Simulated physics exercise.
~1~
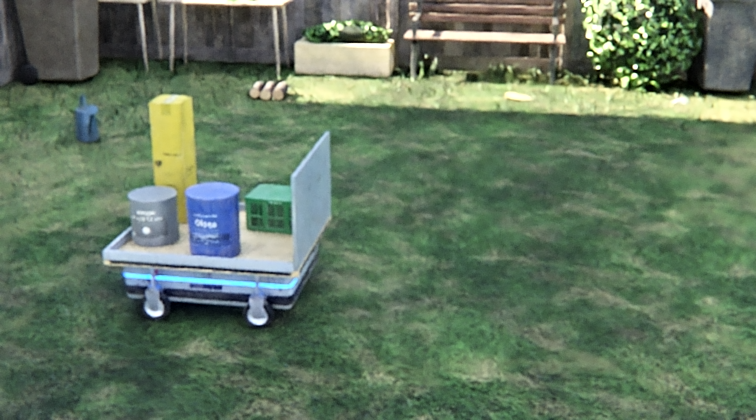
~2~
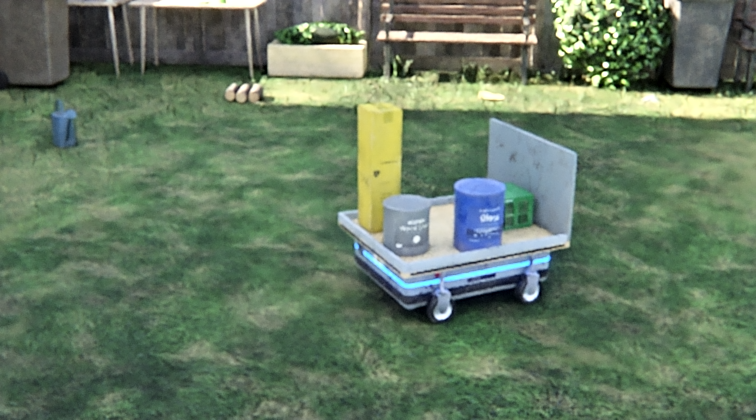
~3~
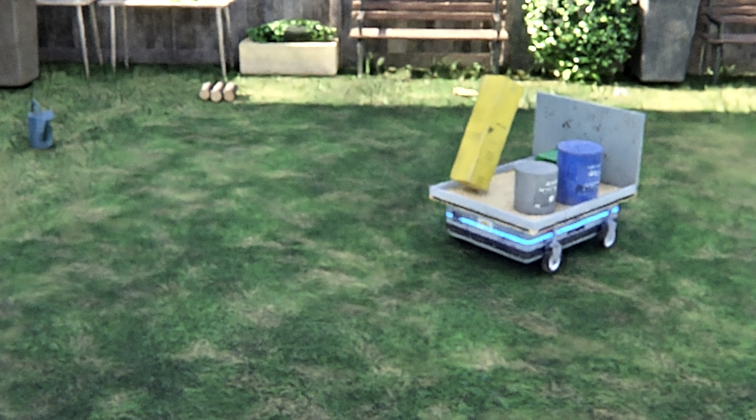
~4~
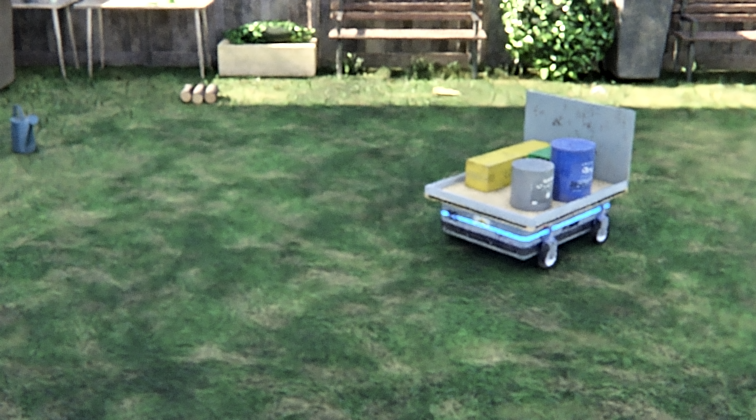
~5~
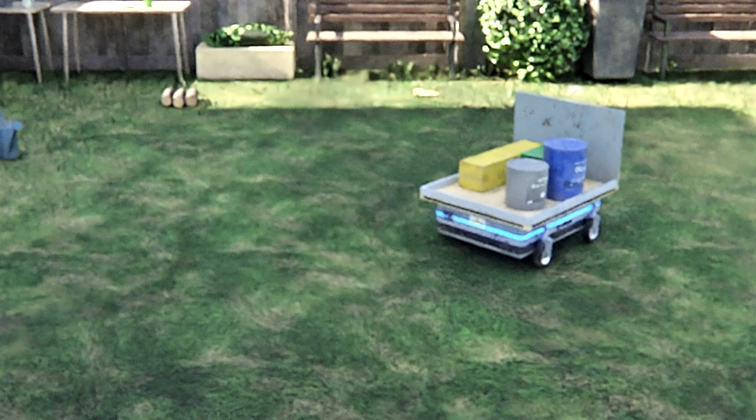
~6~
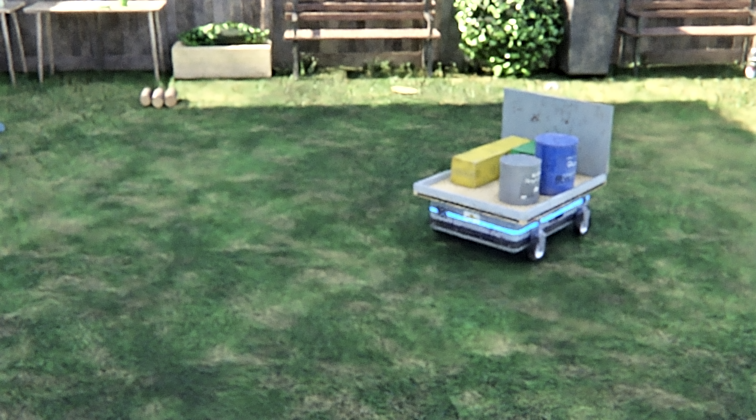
At first, a flat robot cart with a tall board at its front end rolls to the right across a lawn, carrying an upright yellow box, a grey pail, a blue pail and a green crate. It bends to its left, turning away from the viewer as it travels. As the turn goes on, the tall yellow box tips towards the board. The box then topples onto its side on the deck beside the pails, and the cart comes to a stop. The view keeps drifting slightly while the box lies flat, with both pails still standing and the crate partly hidden behind them.
